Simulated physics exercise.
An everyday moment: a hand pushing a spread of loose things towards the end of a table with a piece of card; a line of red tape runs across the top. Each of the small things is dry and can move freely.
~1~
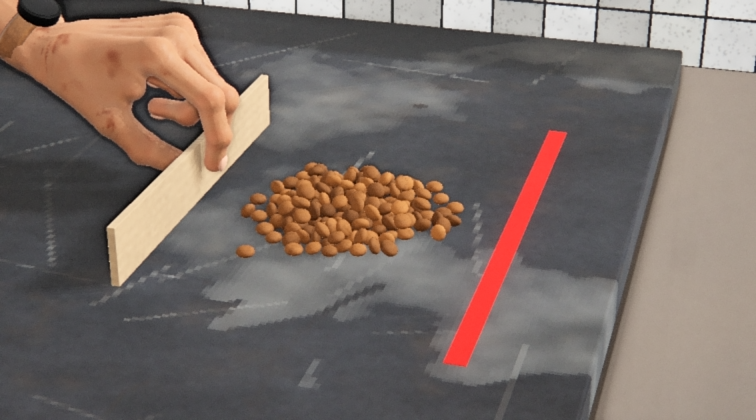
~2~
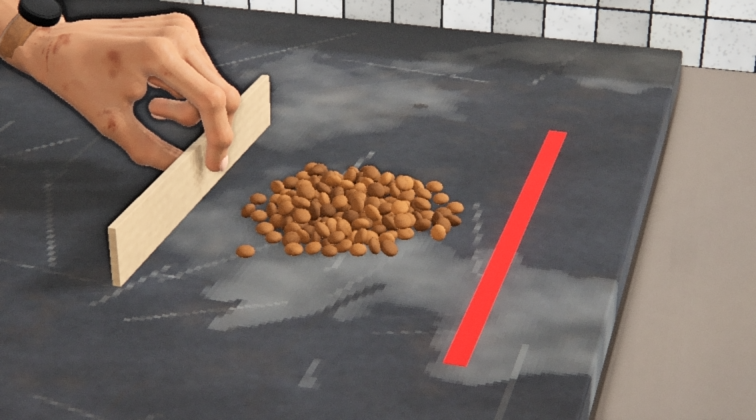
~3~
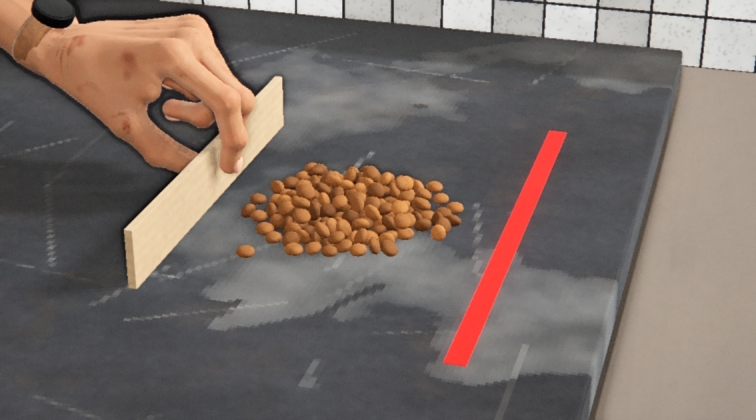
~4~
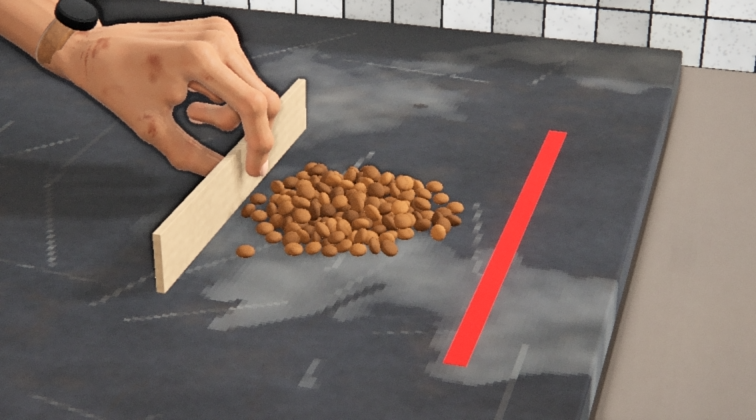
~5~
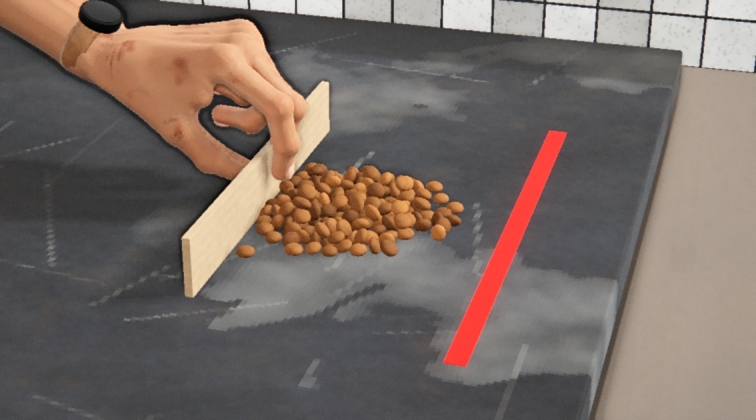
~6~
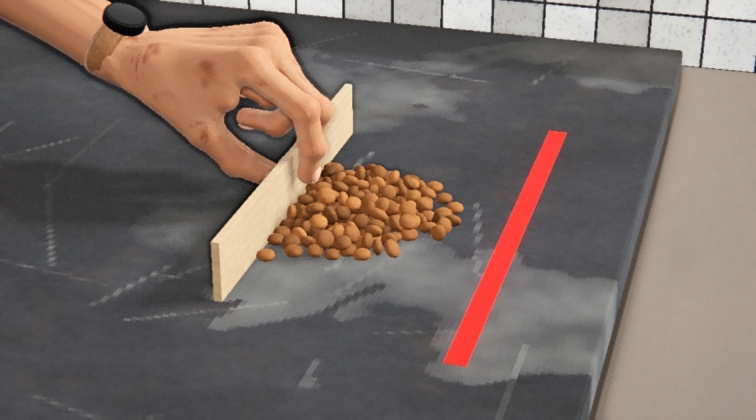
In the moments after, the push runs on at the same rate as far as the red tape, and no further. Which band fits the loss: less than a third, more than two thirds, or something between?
What falls comes to short of a third.
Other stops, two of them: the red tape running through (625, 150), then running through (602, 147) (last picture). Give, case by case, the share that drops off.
In order, close to 90 and 60 per cent.
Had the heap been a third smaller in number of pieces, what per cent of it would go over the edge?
That works out to something like 0 percent.
Shortly afterwards, piece of card still moving, near (411, 168); heap all on the table, its front near (541, 244).
Next, piece of card stopped at the red tape; heap a little over the edge.
In the end, piece of card stopped at the red tape; heap a little over the edge.
